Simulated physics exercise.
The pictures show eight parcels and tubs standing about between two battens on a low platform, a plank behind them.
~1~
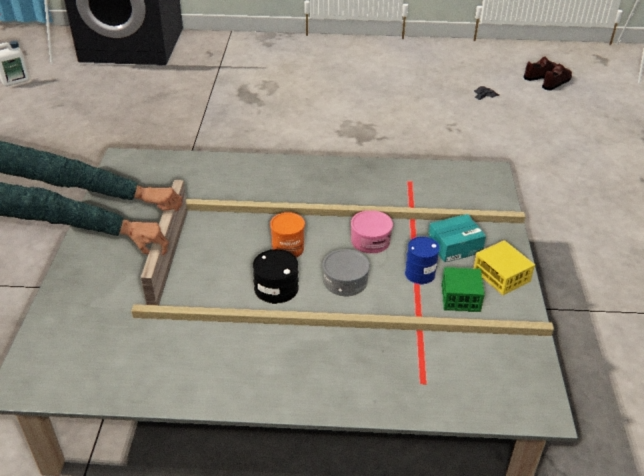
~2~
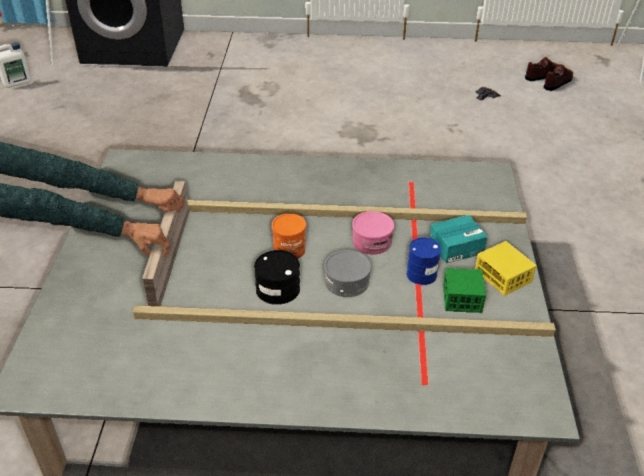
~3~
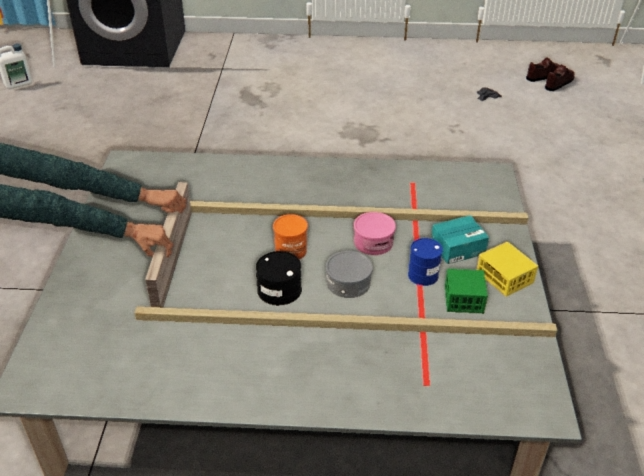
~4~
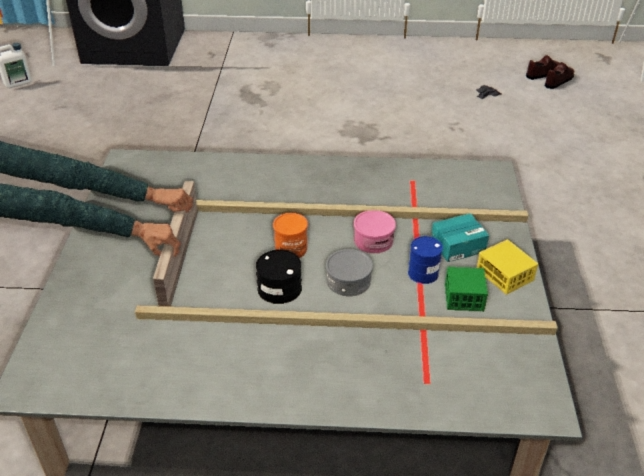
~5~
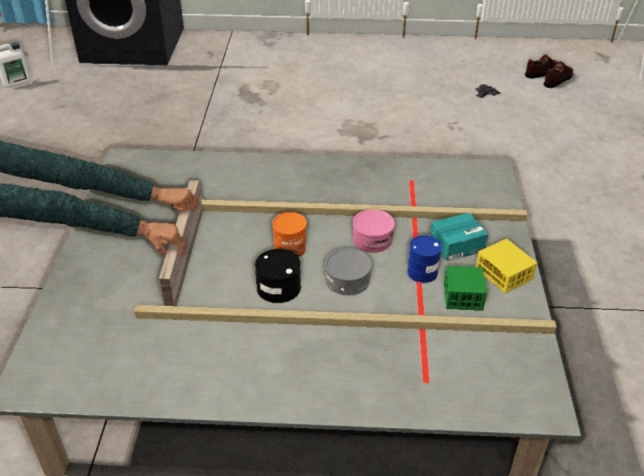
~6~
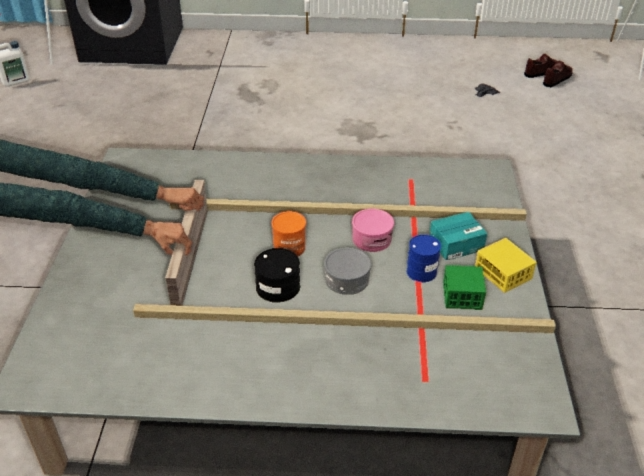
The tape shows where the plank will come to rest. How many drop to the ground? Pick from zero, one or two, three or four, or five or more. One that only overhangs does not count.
In the end the number that fall off is zero.
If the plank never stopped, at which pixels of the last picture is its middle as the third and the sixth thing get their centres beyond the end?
About (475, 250), then (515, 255).
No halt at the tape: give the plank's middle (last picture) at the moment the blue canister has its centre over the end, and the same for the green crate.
For the blue canister at (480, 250), for the green crate at (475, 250).
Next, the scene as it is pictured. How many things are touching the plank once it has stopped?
In contact: 3.
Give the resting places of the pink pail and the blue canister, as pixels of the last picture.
The pink pail stops around (435, 223); the blue canister around (494, 245).
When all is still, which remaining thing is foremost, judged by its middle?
It is the yellow crate.
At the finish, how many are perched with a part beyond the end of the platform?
1 of them.
Soon after, none off yet; yellow crate at rest near (505, 265); turquoise parcel at rest near (458, 236); green crate at rest near (464, 287).
Then, none off yet; yellow crate moving near (508, 265); turquoise parcel moved a little near (469, 228); green crate moved a little near (471, 288).
At rest, the number that fall off is zero.
